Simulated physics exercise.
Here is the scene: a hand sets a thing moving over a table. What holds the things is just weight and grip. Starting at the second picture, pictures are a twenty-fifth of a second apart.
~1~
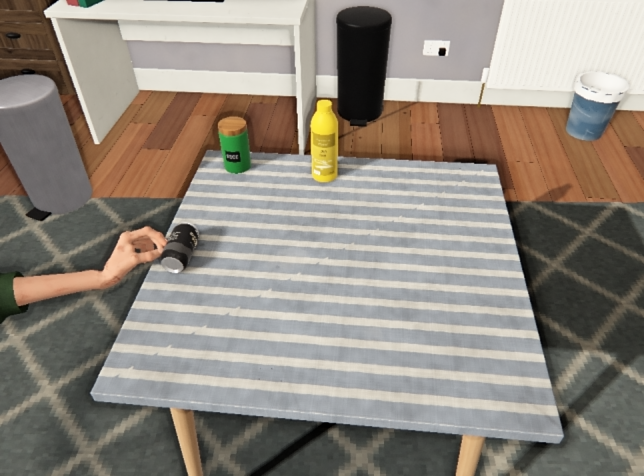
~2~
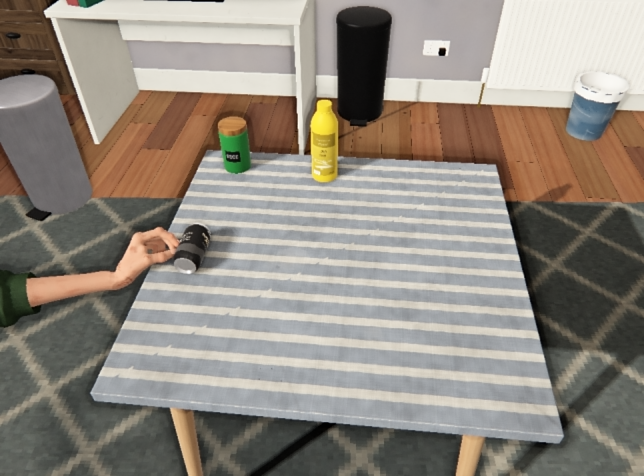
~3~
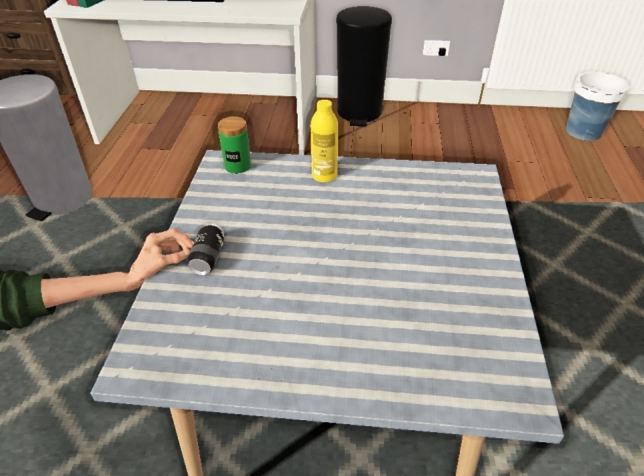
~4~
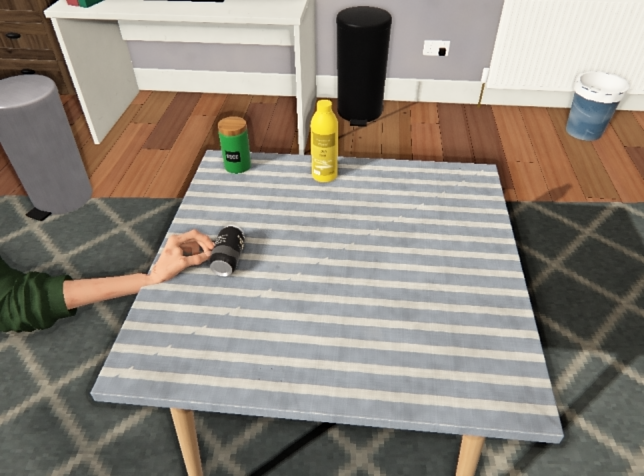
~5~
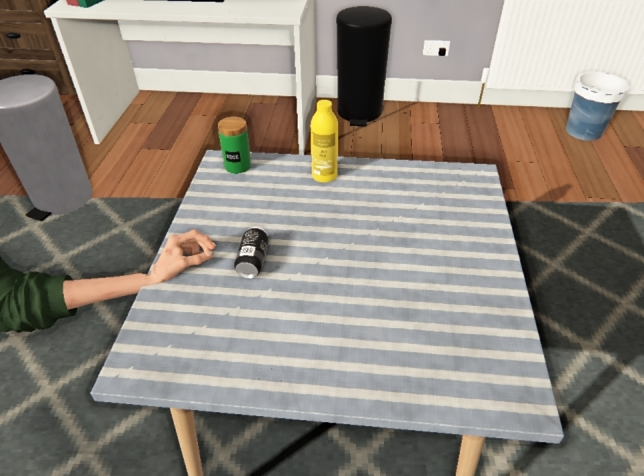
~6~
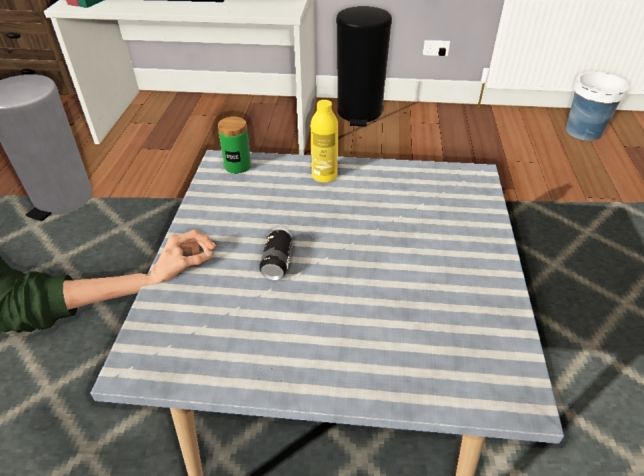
In a room with wooden flooring and a patterned grey rug, a fixed camera looks down on a table with a blue-grey and white striped top. A green container with a brown lid and a yellow bottle stand at the back, while a hand reaches in from the left to a black can lying on its side. The hand pushes the can rightward, then stays still as it rolls on toward the middle.
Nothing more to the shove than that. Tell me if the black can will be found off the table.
I'd say it gets off the table.
Then, 0.20 s after the last picture, black can rolled well along near (400, 262).
Then, 0.40 s after the last picture, black can rolled well along near (523, 270).
Then, 0.70 s after the last picture, black can now off the table.
Then, 0.90 s after the last picture, things are still on the move.
By the end, off the table, black can.
